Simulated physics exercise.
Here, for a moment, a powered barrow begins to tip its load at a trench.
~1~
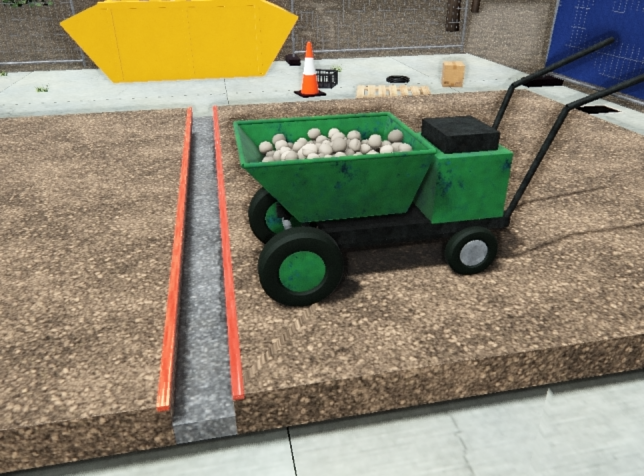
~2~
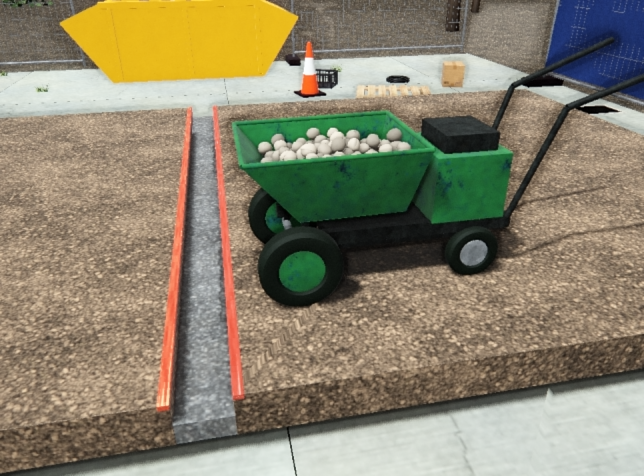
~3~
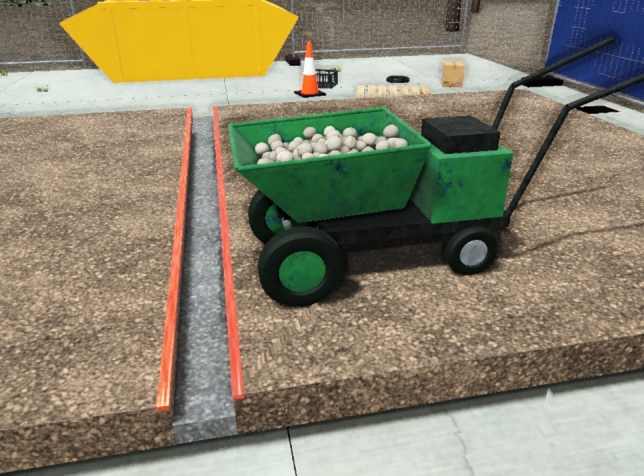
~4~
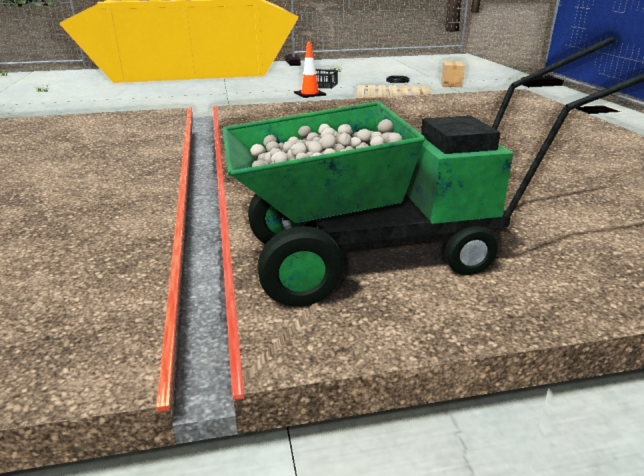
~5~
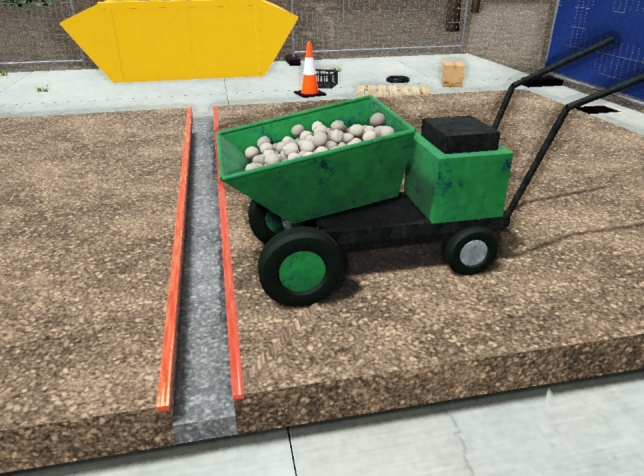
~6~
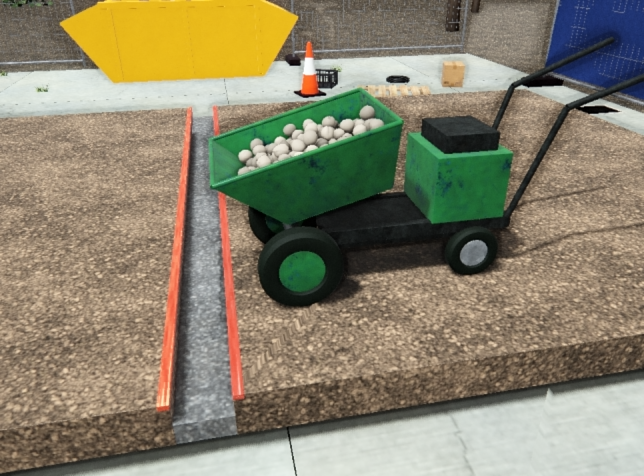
On a patch of brown ground beside a narrow trench edged with orange strips, a green powered barrow stood still while its skip of pale, round stones gradually tilted down to the left.
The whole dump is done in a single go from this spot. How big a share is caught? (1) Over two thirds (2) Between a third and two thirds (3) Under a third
Answer: 3.
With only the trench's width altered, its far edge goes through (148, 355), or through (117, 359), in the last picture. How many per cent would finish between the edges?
You'd get 30 % in the first case and 70 % in the second.
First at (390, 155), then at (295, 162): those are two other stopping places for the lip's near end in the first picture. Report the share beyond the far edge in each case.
0 % and 20 %.
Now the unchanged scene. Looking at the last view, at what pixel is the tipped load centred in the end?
I'd say the middle ends up at about (140, 283).
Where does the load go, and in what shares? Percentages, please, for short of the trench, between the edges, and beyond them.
Short 0, between 10, beyond 70.
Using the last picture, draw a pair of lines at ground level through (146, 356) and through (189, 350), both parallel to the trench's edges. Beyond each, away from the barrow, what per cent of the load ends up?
I'd say some 50 in a hundred, and after that 70 in a hundred.
Shortly afterwards, skip tipped well over; the whole lot in the skip.
Next, skip tipped steeply; all but a few in the skip; a little beyond it.
Some moments later, skip tipped right over; near a quarter in the skip; a little in or heaped over the trench; near two thirds beyond it.
In the end, skip tipped right over; near a quarter in the skip; a little in or heaped over the trench; near two thirds beyond it.
